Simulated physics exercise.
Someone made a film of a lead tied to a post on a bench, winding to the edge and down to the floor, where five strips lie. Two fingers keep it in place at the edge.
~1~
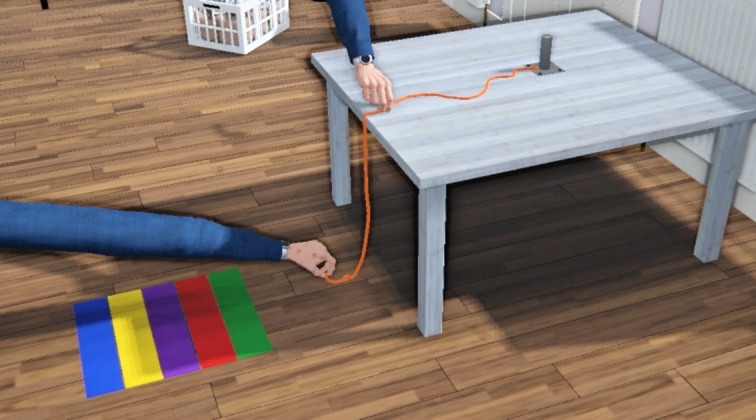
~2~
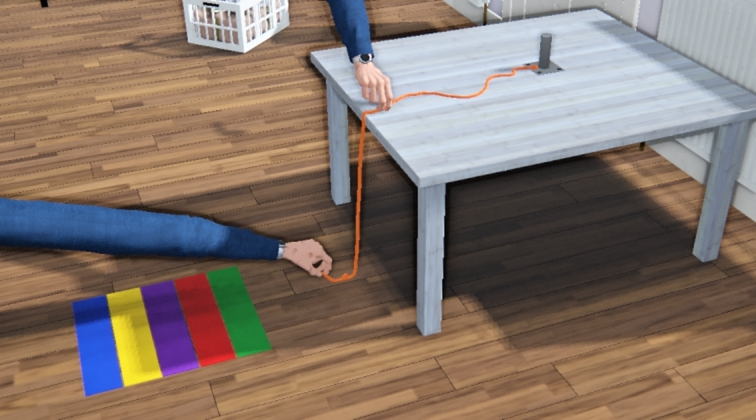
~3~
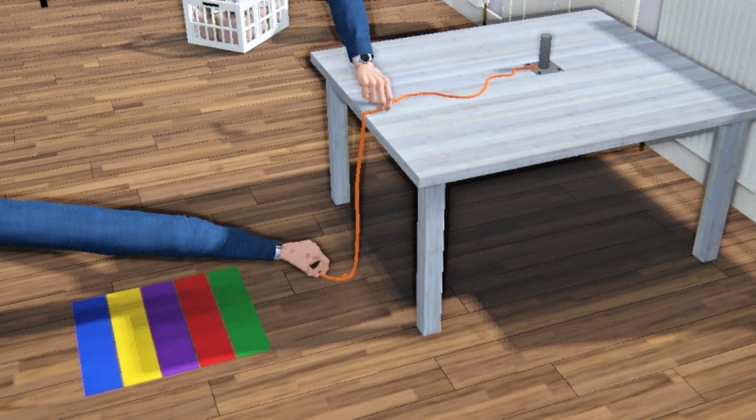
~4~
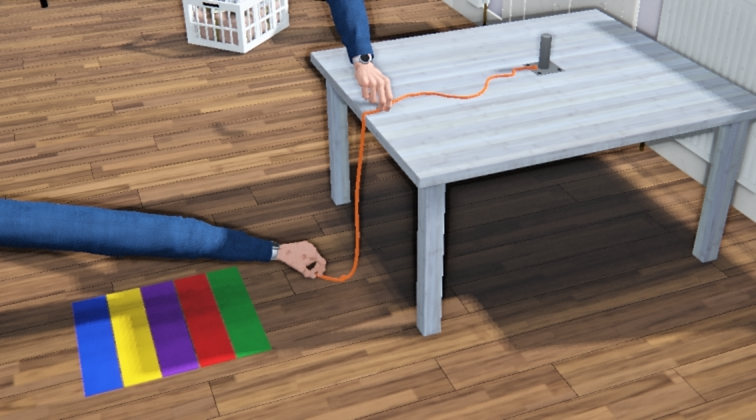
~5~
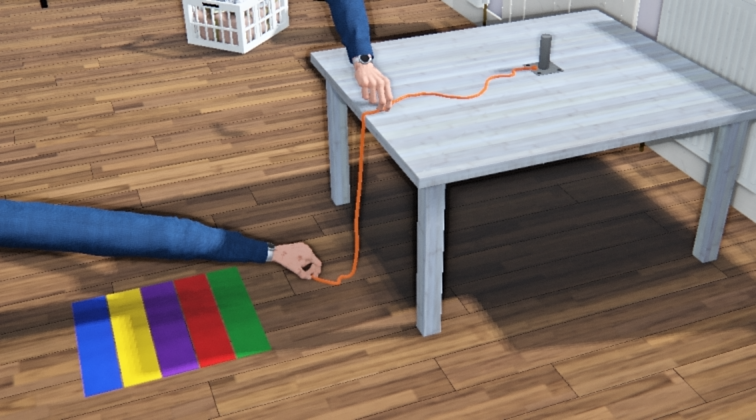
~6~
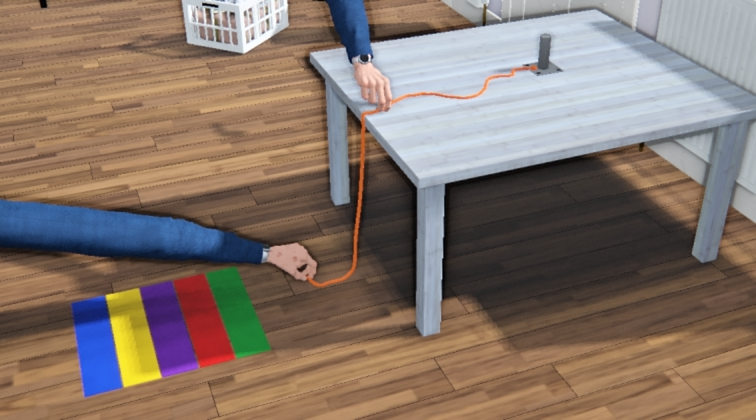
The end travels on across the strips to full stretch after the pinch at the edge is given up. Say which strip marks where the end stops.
The purple strip marks it.
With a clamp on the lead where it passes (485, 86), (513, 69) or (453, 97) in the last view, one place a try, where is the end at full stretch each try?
Taking the tries in turn: (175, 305), (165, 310) and (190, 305).
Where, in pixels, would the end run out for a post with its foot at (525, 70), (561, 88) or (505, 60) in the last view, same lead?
Try by try, around (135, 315), (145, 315) and (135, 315).
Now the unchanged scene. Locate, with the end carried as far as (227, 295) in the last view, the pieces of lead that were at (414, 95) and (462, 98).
Approx. (390, 105); approx. (433, 94).
Soon after, end near (228, 295); over green.
After that, end near (186, 305); over red.
At the stop, end near (160, 311); over purple. It gets as far as the purple strip.
